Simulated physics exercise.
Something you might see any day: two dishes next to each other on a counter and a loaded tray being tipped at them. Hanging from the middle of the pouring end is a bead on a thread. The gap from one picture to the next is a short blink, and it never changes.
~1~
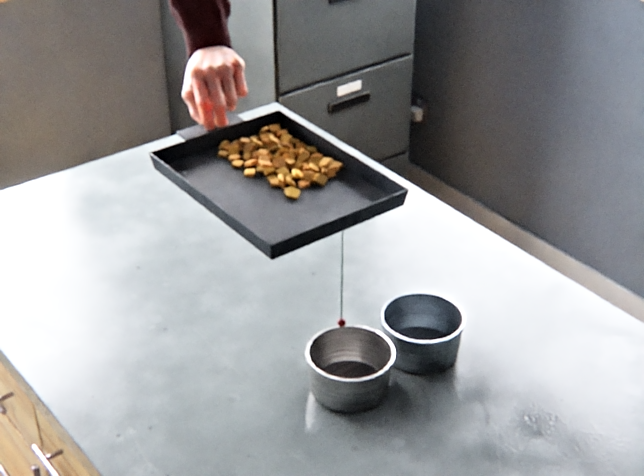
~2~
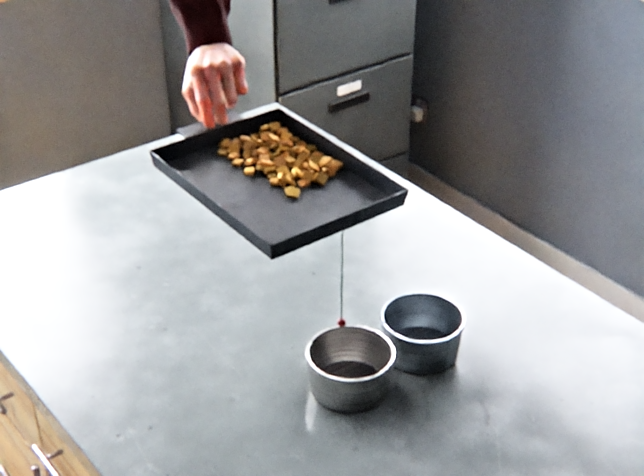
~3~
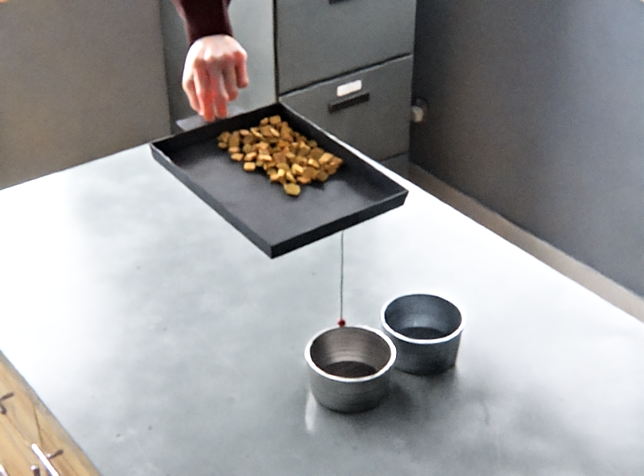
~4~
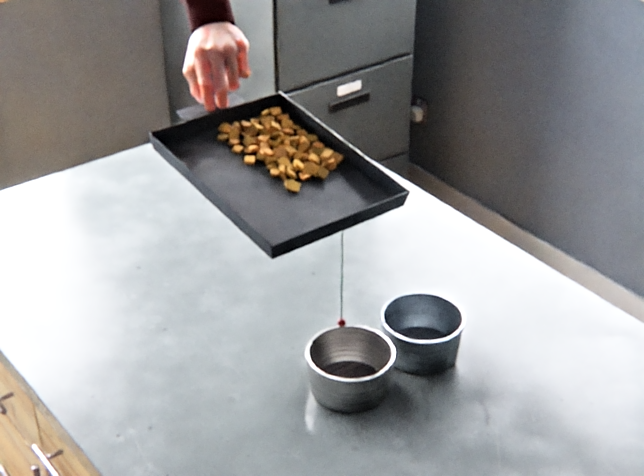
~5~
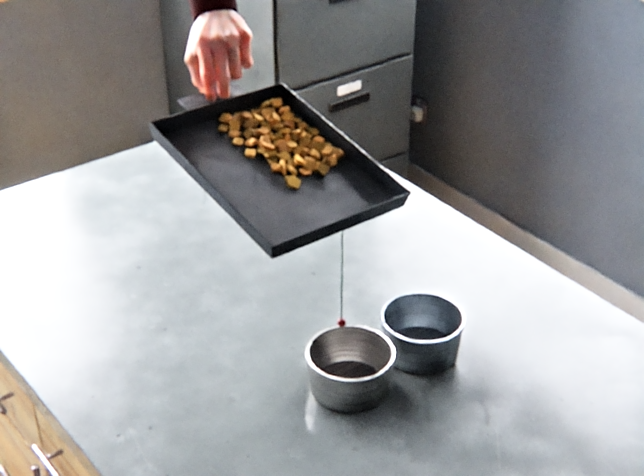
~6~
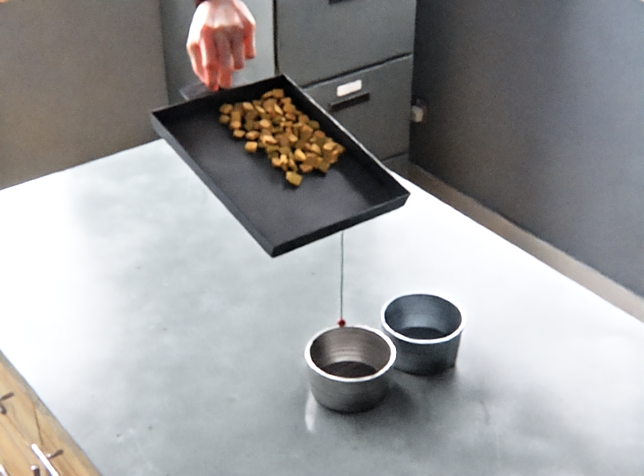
In a room with grey cabinets and a drawer unit behind, a pale grey table is seen from above at an angle by a still camera. A black tray holding golden-brown cereal squares hangs over it, a red bead on a thread below its near end, beside two grey metal dishes. A dark-sleeved hand slowly raises the tray's far end, tilting it slightly while the squares barely shift.
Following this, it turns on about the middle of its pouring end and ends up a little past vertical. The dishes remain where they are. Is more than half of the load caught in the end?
Yes.
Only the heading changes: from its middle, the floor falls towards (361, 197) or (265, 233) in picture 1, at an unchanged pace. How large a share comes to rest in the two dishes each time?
About 50 %, then 0 %.
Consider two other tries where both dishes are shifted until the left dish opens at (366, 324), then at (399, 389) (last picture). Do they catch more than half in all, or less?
The first try: Not half. The second: Under half.
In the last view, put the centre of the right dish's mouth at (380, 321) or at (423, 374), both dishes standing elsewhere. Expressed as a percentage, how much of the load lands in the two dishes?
Roughly 50% first, roughly 10% second.
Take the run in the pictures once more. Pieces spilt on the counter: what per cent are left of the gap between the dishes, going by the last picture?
20 per cent, roughly.
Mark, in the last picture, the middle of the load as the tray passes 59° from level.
(371, 205).
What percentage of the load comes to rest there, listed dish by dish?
The left dish holds 30 % and the right dish holds 40 %.
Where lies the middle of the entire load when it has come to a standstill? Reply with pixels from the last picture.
The centre ends up roughly at (394, 369).
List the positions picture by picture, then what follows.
Corners of the pouring end at (271, 243) and (405, 189), level; middle of the load at (281, 161), cereal squares; left dish at (377, 389); right dish at (449, 351); bead on its thread at (342, 322), in the first picture.
Corners of the pouring end at (272, 243) and (405, 189), level; middle of the load at (281, 160), in the second picture.
Corners of the pouring end at (272, 243) and (405, 189), tipped barely, level across its low end; middle of the load at (281, 155), in the third picture.
Corners of the pouring end at (273, 243) and (406, 190), tipped a little, level across its low end; middle of the load at (281, 149), in the fourth picture.
Corners of the pouring end at (274, 243) and (407, 191), tipped a little, level across its low end; middle of the load at (282, 142), in the fifth picture.
Corners of the pouring end at (275, 244) and (408, 192), tipped a little, level across its low end; middle of the load at (283, 136); left dish at (377, 389); right dish at (449, 351), in the sixth picture.
Soon after the last picture, tray tipped steeply; nearly all on the tray; a small part in the air.
A little later, tray tipped right over; most on the tray; a small part in the left dish; a small part in the right dish; a small part outside both; a small part in the air.
Later still, tray tipped past a quarter turn; about a third in the left dish; about a third in the right dish; about a quarter outside both.
At rest, tray tipped past a quarter turn; about a third in the left dish; about a third in the right dish; about a quarter outside both.
